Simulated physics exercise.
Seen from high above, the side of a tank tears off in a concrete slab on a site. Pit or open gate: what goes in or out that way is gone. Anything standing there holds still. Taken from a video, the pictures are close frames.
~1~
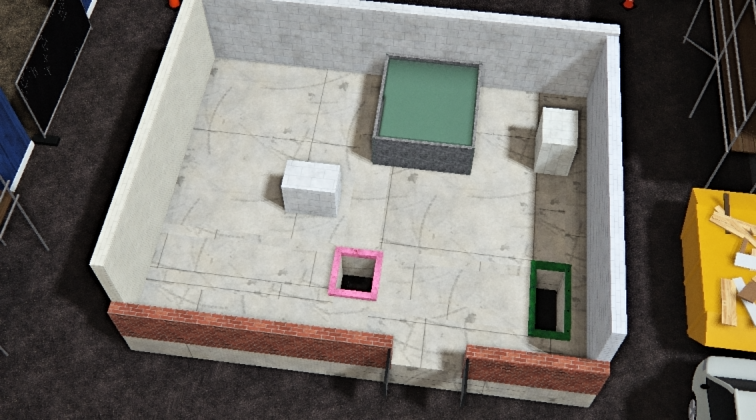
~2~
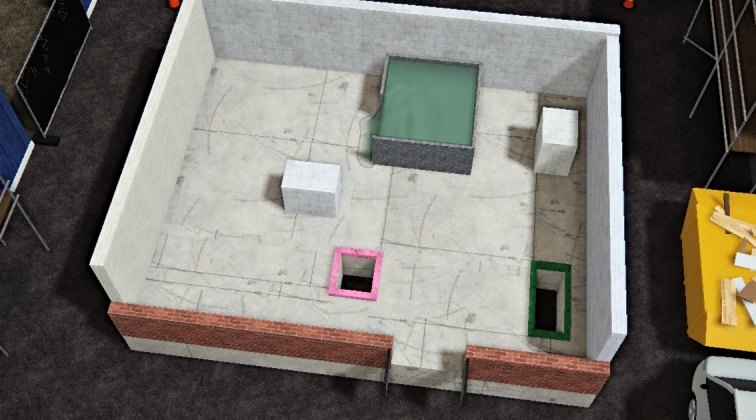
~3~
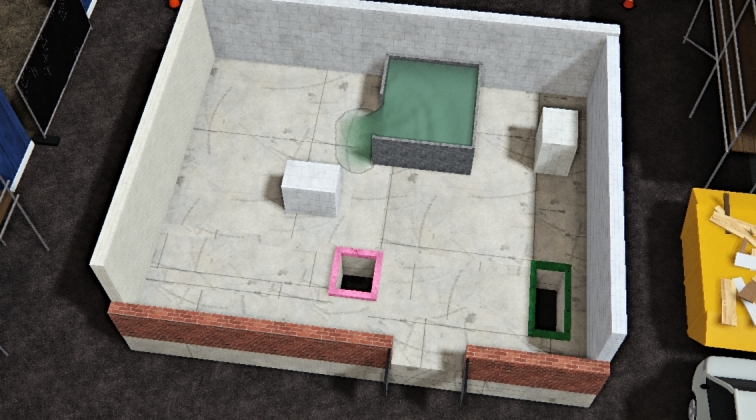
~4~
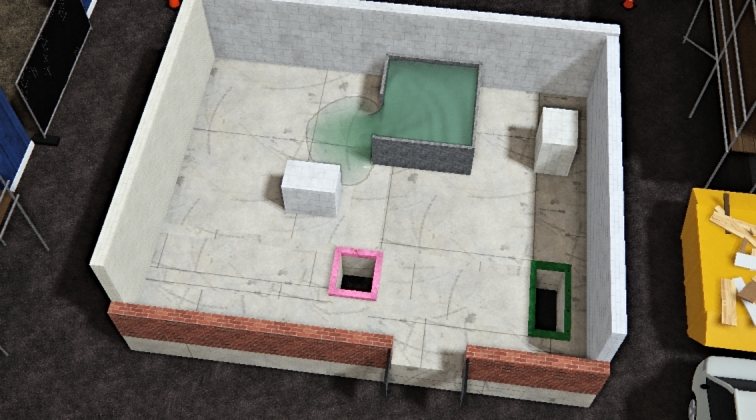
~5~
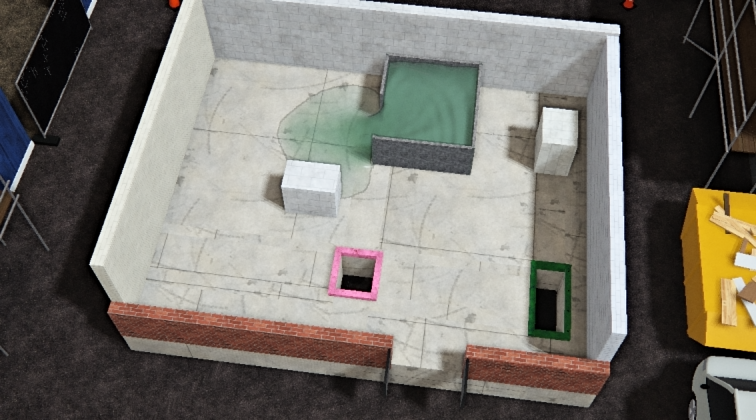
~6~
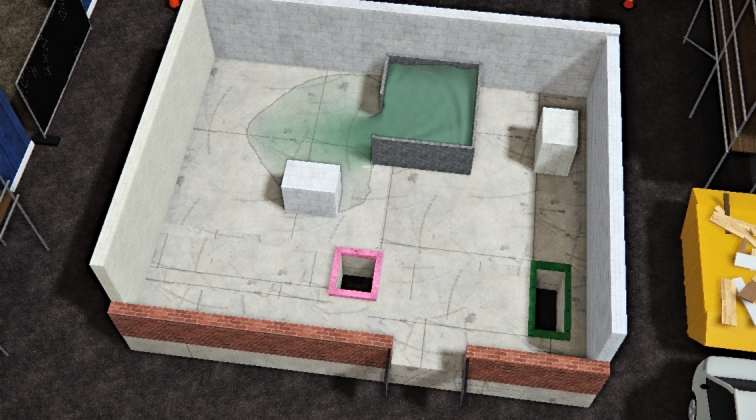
Green water poured out of the left side of a square tank on a walled concrete slab, spreading left across the floor in a widening puddle and reaching around a pale block.
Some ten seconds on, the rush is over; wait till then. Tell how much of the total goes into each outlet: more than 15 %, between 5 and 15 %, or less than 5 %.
Result: The gate swallows below five per cent; the pink pit swallows below five per cent; the green pit swallows below five per cent.
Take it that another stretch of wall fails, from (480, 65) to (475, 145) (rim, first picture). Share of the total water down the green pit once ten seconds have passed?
Green: 15 %.
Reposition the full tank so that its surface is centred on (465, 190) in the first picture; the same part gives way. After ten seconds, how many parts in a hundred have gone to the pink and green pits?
I'd guess pink takes near 10 % and green near 0 %.
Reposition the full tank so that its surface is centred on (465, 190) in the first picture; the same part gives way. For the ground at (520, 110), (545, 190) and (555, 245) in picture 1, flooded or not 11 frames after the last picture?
In turn: Free of water, not flooded, free of water.
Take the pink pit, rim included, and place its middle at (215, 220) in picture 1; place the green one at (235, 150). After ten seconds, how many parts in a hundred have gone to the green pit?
Green: About 25 %.
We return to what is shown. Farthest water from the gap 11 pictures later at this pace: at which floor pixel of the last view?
I reckon the front has reached (145, 284) by then.
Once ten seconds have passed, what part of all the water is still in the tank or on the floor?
Some 98 per cent.
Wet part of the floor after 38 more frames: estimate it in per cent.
Close to 60 %.
A moment on, water covers 30 % of the floor; the gate 0 %, the pink pit 0 %, the green pit 0 %.
Next, water covers 35 % of the floor; the gate 0 %, the pink pit 0 %, the green pit 0 %.
Then, water covers 40 % of the floor; the gate 0 %, the pink pit 0 %, the green pit 0 %.
Later, water covers 60 % of the floor; the gate 0 %, the pink pit 0 %, the green pit 0 %.
In the end, water covers 90 % of the floor; the gate 2 %, the pink pit 1 %, the green pit 0 %.
